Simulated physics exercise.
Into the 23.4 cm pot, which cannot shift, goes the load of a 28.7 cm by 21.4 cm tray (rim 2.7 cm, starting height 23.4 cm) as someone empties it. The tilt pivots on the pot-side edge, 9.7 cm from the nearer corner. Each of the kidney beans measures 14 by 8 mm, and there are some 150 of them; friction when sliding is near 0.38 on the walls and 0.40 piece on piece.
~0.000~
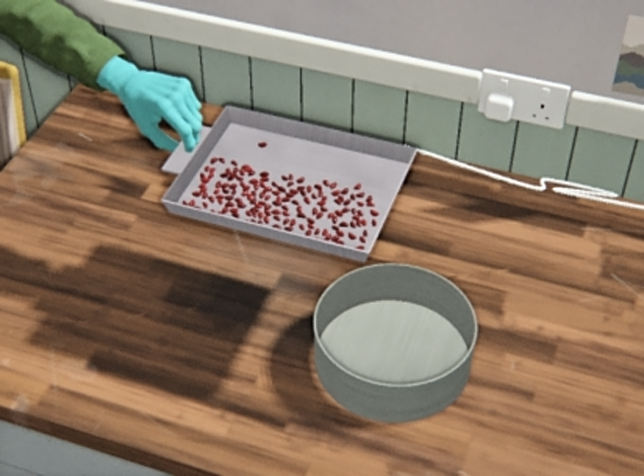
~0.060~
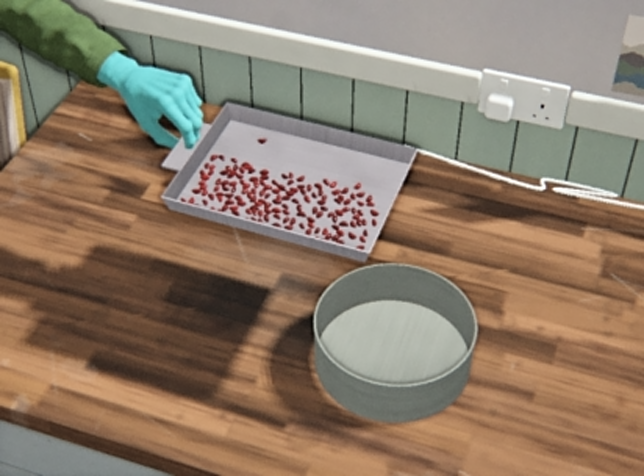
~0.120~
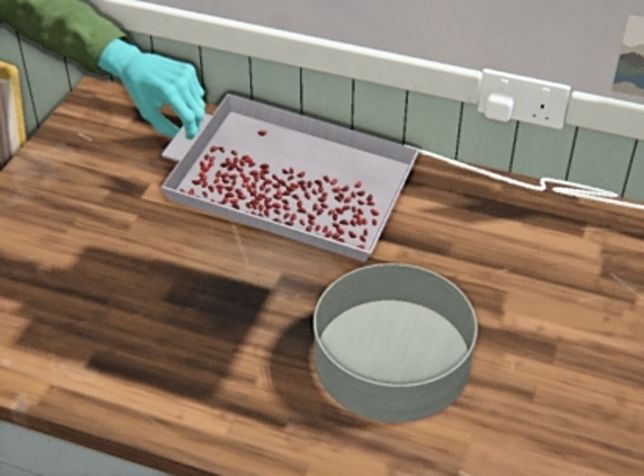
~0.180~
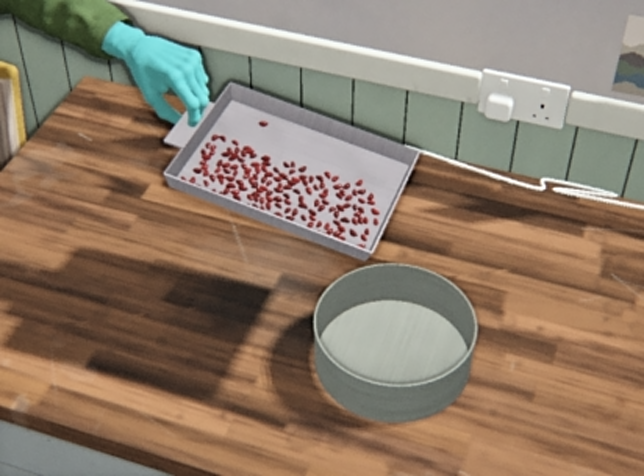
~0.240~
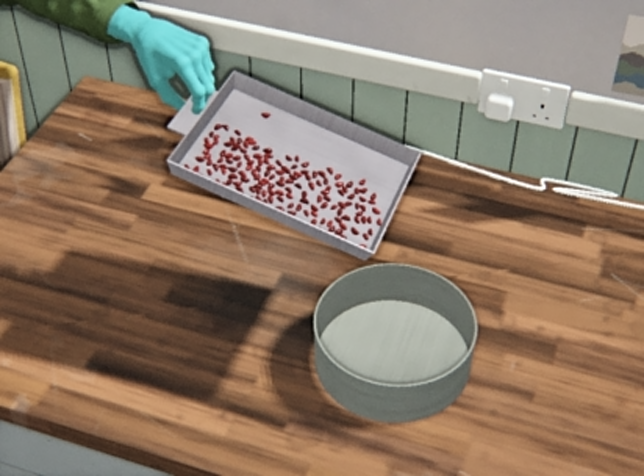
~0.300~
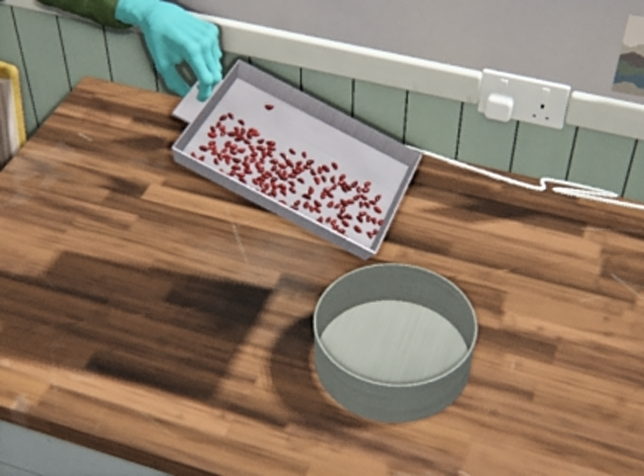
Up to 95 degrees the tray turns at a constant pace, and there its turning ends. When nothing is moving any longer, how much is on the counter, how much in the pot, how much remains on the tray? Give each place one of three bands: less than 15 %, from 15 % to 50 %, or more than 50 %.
Counter - from 15 % to 50 %; pot - more than 50 %; left on the tray - less than 15 %.
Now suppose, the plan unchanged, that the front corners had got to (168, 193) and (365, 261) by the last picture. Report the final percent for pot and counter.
Final per cent - pot 90, counter 10.
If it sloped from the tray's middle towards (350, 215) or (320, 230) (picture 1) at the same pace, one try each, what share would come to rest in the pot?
That would be close to 100 per cent, then close to 100 per cent.
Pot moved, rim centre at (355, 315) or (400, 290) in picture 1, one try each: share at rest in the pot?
40 and 90 %.
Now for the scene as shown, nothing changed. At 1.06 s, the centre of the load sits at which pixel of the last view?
(399, 208), roughly.
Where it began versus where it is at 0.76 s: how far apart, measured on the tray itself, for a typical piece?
By then it sits near 15 cm from where it began.
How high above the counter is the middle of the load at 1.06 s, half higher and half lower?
About 24 centimetres.
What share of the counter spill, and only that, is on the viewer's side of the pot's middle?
0 %.
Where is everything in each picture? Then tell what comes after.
Tray tilt 0 degrees, front corners at (169, 198) and (365, 248); middle of the pieces at (277, 204); pot at (395, 321), in the first picture.
Tray tilt 1 degrees, front corners at (169, 195) and (366, 248); middle of the pieces at (277, 202), in the second picture.
Tray tilt 5 degrees, front corners at (169, 185) and (367, 247), lowest corner right back; middle of the pieces at (277, 197), in the third picture.
Tray tilt 10 degrees, front corners at (171, 172) and (369, 247), lowest corner right back; middle of the pieces at (278, 190), in the fourth picture.
Tray tilt 14 degrees, front corners at (175, 160) and (370, 247), lowest corner right back; middle of the pieces at (280, 184), in the fifth picture.
Tray tilt 19 degrees, front corners at (180, 147) and (372, 247), lowest corner right back; middle of the pieces at (292, 176); pot at (395, 321). The tray's pace is about 80 degrees a second, in the sixth picture.
After 0.76 s, tilt 55 degrees; the tray holds 100 %, the pot 0 %.
Then, at 1.06 s, tilt 79 degrees; the tray holds 75 %, the pot 10 %.
After 1.47 s, tilt 95 degrees; the tray holds 15 %, the pot 40 %.
In the end, at 2.8 s, counter 35 %, pot 65 %, tray 0 %.
